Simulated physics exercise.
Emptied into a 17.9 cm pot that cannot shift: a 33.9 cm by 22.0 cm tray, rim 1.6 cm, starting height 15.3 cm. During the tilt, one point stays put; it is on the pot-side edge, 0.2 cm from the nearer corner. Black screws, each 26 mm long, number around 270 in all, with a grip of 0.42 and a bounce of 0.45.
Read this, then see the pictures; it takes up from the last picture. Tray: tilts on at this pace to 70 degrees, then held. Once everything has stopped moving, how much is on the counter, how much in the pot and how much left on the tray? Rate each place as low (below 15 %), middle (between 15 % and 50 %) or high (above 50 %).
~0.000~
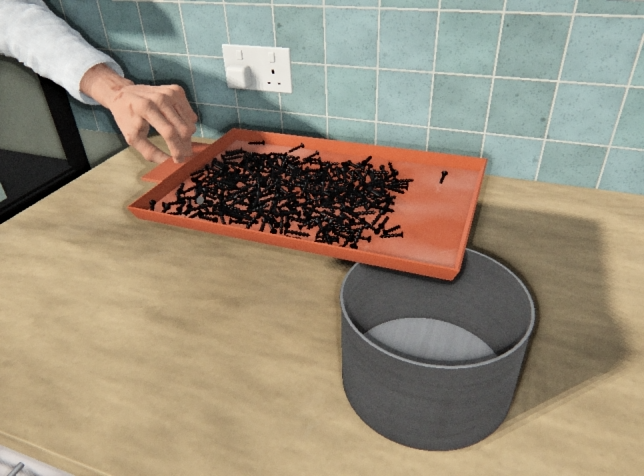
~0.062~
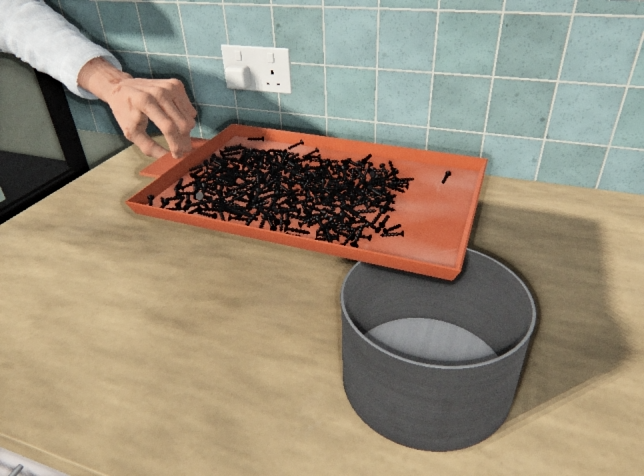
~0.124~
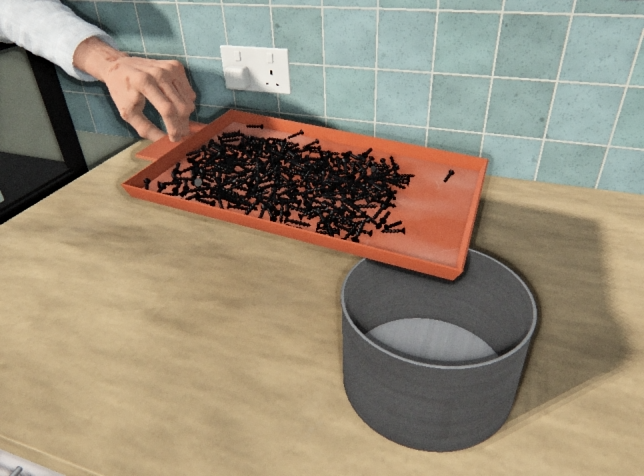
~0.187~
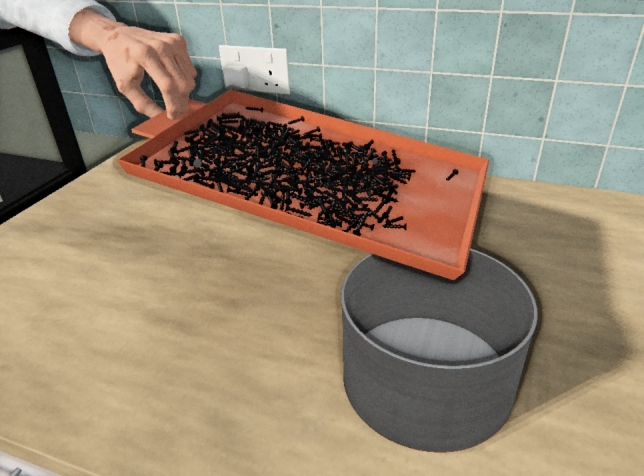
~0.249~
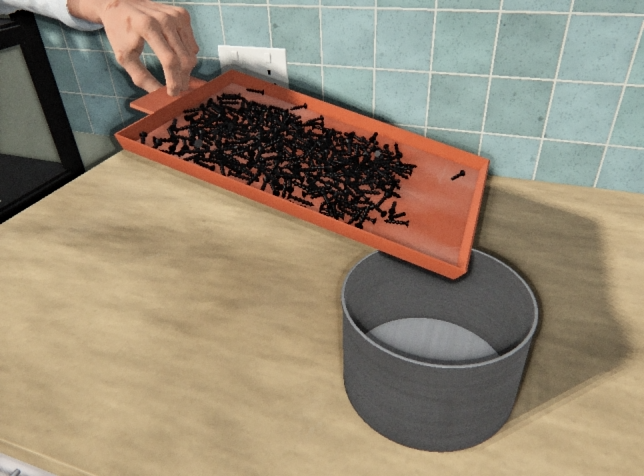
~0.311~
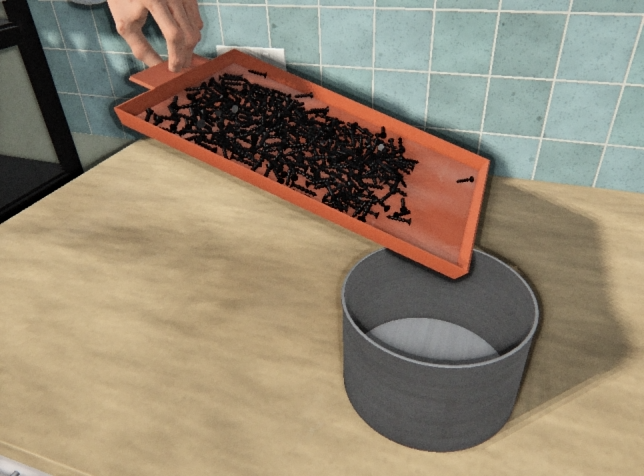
Ratings: Counter high; pot middle; tray low.
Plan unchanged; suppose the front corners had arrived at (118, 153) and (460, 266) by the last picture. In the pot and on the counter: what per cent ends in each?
That works out as pot 85 and counter 15.
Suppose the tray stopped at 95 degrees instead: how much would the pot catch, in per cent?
Share in the pot: Around 30 %.
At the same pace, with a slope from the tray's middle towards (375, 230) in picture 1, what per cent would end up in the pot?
Roughly 60 % of the pieces.
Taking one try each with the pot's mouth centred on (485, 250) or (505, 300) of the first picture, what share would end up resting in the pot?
Estimates: 75 % and 55 %, in that order.
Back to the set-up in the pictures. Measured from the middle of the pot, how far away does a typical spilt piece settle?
Close to 18 cm, give or take.
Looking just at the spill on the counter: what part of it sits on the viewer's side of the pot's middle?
About 0 percent of the spill.
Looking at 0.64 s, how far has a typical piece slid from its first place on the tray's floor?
About 8 cm.
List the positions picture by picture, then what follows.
In the first frame, tray tilt 0 degrees, front corners at (135, 205) and (453, 265); middle of the pieces at (296, 185); pot at (434, 295).
In the second frame, tray tilt 1 degrees, front corners at (133, 200) and (454, 265); middle of the pieces at (296, 182).
In the third frame, tray tilt 5 degrees, front corners at (129, 183) and (456, 265), lowest corner right back; middle of the pieces at (296, 173).
In the fourth frame, tray tilt 10 degrees, front corners at (125, 159) and (459, 265), lowest corner right back; middle of the pieces at (297, 160).
In the fifth frame, tray tilt 14 degrees, front corners at (124, 134) and (461, 265), lowest corner right back; middle of the pieces at (299, 147).
In the sixth frame, tray tilt 19 degrees, front corners at (124, 108) and (462, 265), lowest corner right back; middle of the pieces at (302, 135); pot at (437, 294). Its pace works out near 75 degrees a second.
After 0.64 s, tilt 44 degrees; the tray holds 100 %, the pot 0 %.
After 0.86 s, tilt 61 degrees; the tray holds 60 %, the pot 5 %.
Then, at 1.19 s, tilt 70 degrees; the tray holds 10 %, the pot 25 %.
At rest (2.1 s), counter 65 %, pot 25 %, tray 5 %.
